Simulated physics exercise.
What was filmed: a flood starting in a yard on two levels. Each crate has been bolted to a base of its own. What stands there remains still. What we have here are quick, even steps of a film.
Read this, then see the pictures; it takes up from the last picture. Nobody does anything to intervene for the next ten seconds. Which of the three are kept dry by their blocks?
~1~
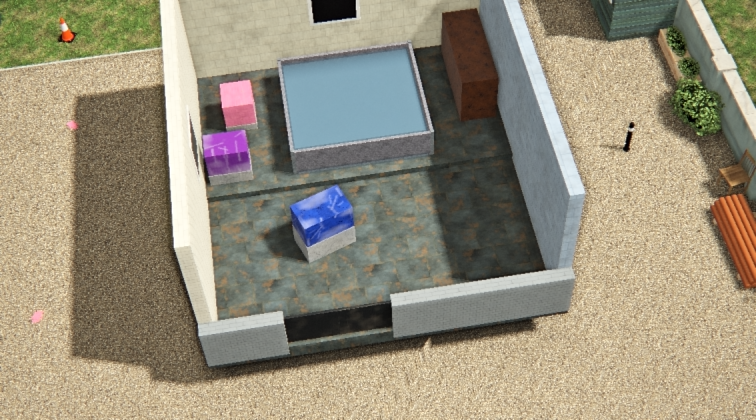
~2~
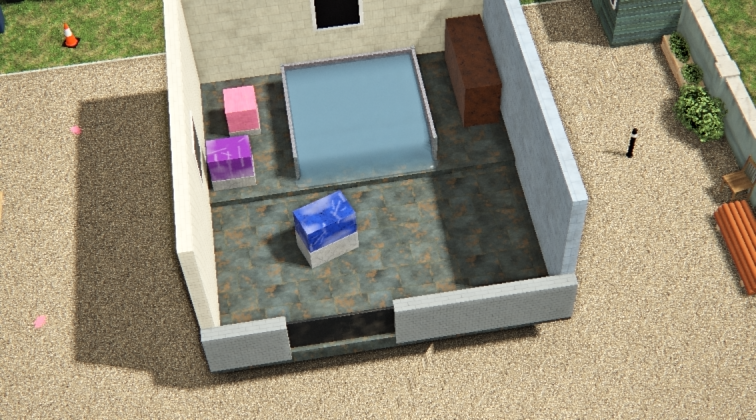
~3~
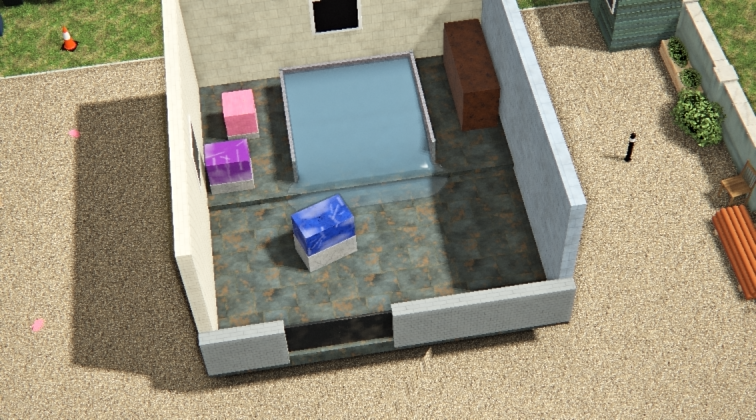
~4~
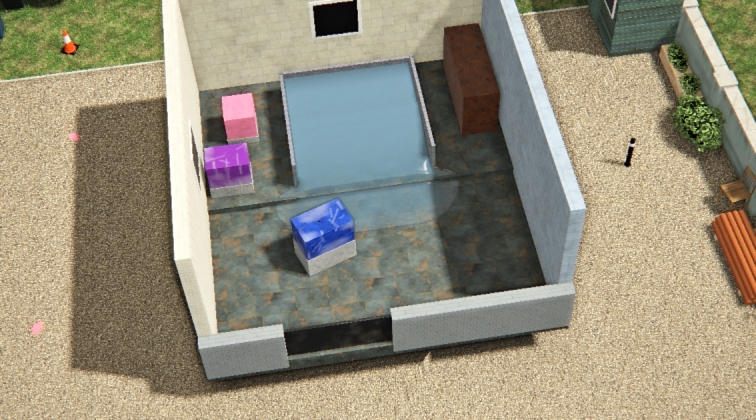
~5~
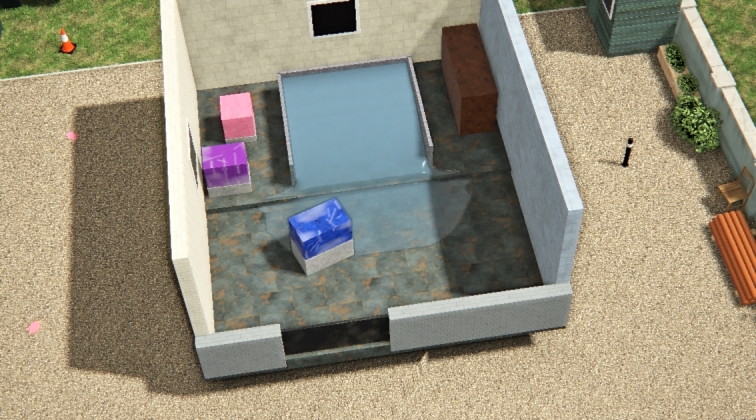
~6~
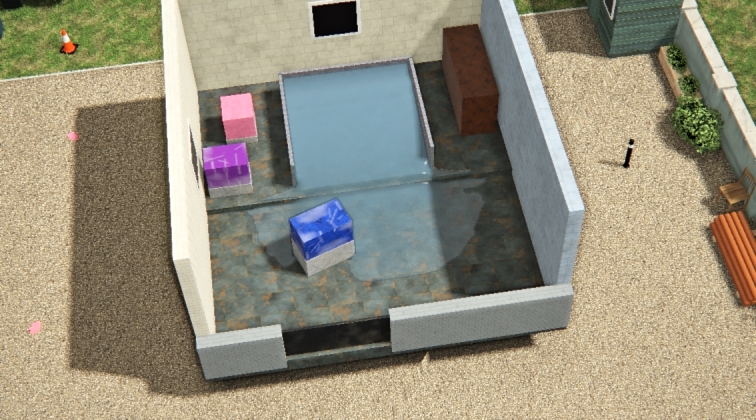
Result: Blue crate: Dry; pink crate: Dry; purple crate: Dry.
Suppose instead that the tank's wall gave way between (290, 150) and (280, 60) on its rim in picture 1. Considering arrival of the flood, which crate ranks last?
Answer: The blue one.
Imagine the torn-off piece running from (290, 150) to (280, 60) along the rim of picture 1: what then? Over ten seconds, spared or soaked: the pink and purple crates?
My take: The pink one gets flooded, while the purple one gets flooded.
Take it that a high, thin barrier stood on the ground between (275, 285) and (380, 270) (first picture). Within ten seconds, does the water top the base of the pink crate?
Pink stays clear.
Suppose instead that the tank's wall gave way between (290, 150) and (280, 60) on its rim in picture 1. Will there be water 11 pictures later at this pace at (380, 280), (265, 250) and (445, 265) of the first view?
Place one: Spared by the leak. Place two: Reached by the flood. Place three: Spared by the leak.
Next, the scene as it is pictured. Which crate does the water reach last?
The crate marked pink comes last.
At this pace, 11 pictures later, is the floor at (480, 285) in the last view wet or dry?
That point would be inundated.
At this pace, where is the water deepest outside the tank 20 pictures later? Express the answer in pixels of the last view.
Deepest spot: Around (540, 311).
A moment on, water covers 45 % of the floor; the blue crate water round its plinth, the pink crate not reached, the purple crate not reached.
Next, water covers 60 % of the floor; the blue crate water round its plinth, the pink crate not reached, the purple crate not reached.
Then, water covers 65 % of the floor; the blue crate water round its plinth, the pink crate not reached, the purple crate water round its plinth.
Later, water covers 85 % of the floor; the blue crate water round its plinth, the pink crate not reached, the purple crate water round its plinth.
In the end, water covers 90 % of the floor; the blue crate stayed above the water, the pink crate stayed above the water, the purple crate stayed above the water.
